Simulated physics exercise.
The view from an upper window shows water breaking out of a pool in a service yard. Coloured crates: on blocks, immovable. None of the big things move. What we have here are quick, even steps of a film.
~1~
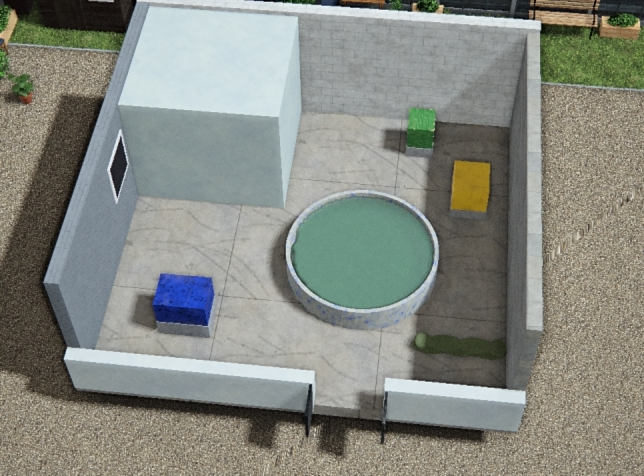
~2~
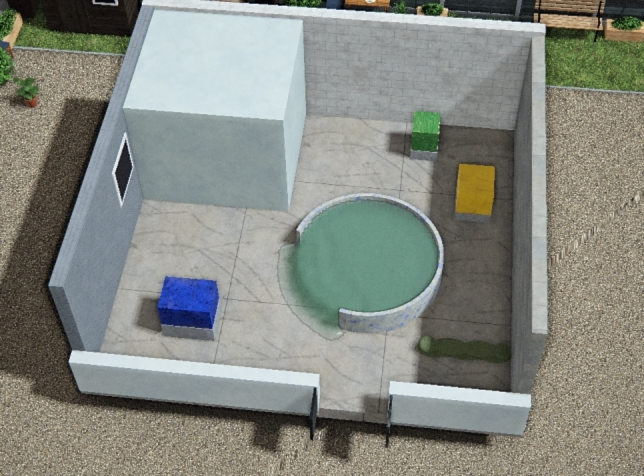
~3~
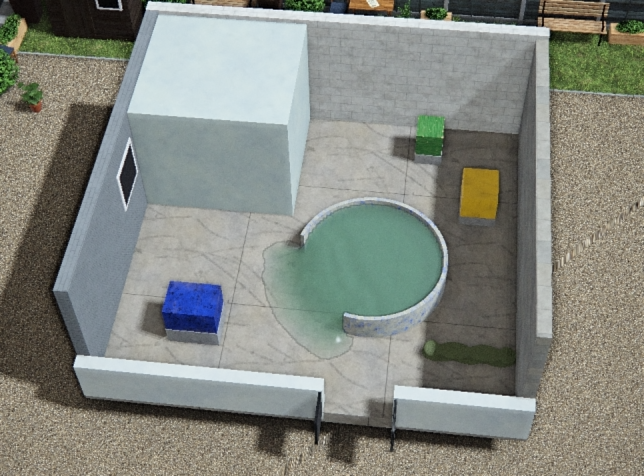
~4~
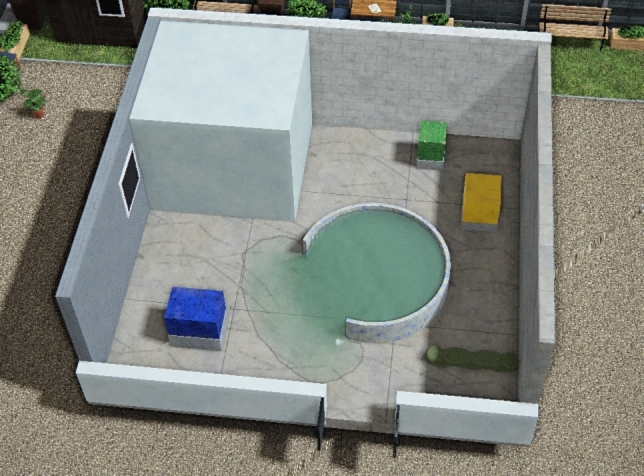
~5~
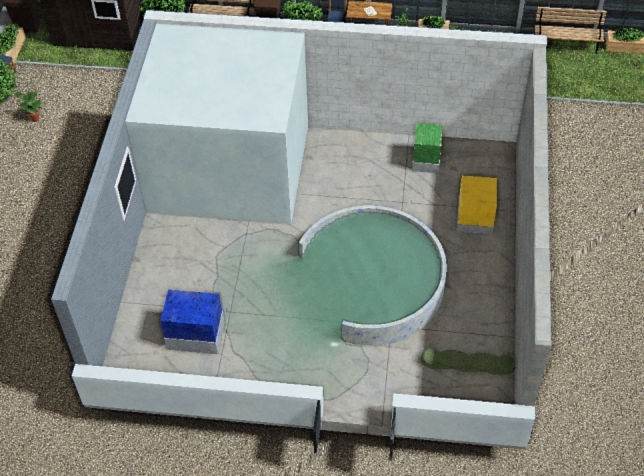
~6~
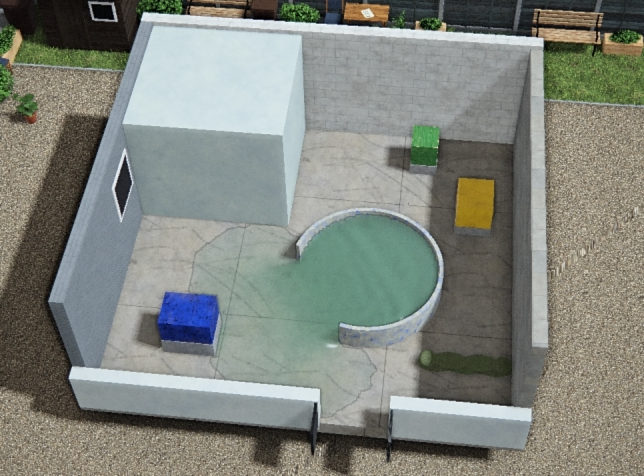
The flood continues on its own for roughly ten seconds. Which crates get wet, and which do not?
Crate by crate: The blue crate does not, the green crate does not, the yellow crate does not.
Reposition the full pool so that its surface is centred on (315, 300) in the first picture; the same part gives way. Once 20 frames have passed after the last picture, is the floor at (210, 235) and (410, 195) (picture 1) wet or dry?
In order: Inundated and bone-dry.
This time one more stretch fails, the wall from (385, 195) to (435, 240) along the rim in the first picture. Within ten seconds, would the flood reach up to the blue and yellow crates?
Well, the blue crate is never reached, and the yellow crate gets reached as well.
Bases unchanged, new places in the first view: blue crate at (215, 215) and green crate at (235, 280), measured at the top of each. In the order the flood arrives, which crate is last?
The yellow-painted one.
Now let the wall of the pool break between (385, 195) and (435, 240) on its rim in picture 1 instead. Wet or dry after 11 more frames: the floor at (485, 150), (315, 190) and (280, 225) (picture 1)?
Soaked, untouched, untouched.
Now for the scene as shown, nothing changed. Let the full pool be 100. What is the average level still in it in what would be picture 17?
It works out to roughly 52 percent.
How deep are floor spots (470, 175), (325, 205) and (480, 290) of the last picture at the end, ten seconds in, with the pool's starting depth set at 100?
First spot roughly 4 %, second 6 %, third 4 %.
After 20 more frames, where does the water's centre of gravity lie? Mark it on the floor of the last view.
My pick is pixel (256, 311).
A moment on, water covers 35 % of the floor; the blue crate water round its plinth, the green crate not reached, the yellow crate not reached.
Next, water covers 40 % of the floor; the blue crate water round its plinth, the green crate not reached, the yellow crate not reached.
Then, water covers 45 % of the floor; the blue crate water round its plinth, the green crate not reached, the yellow crate not reached.
Later, water covers 65 % of the floor; the blue crate water round its plinth, the green crate not reached, the yellow crate not reached.
In the end, water covers 90 % of the floor; the blue crate stayed above the water, the green crate stayed above the water, the yellow crate stayed above the water.
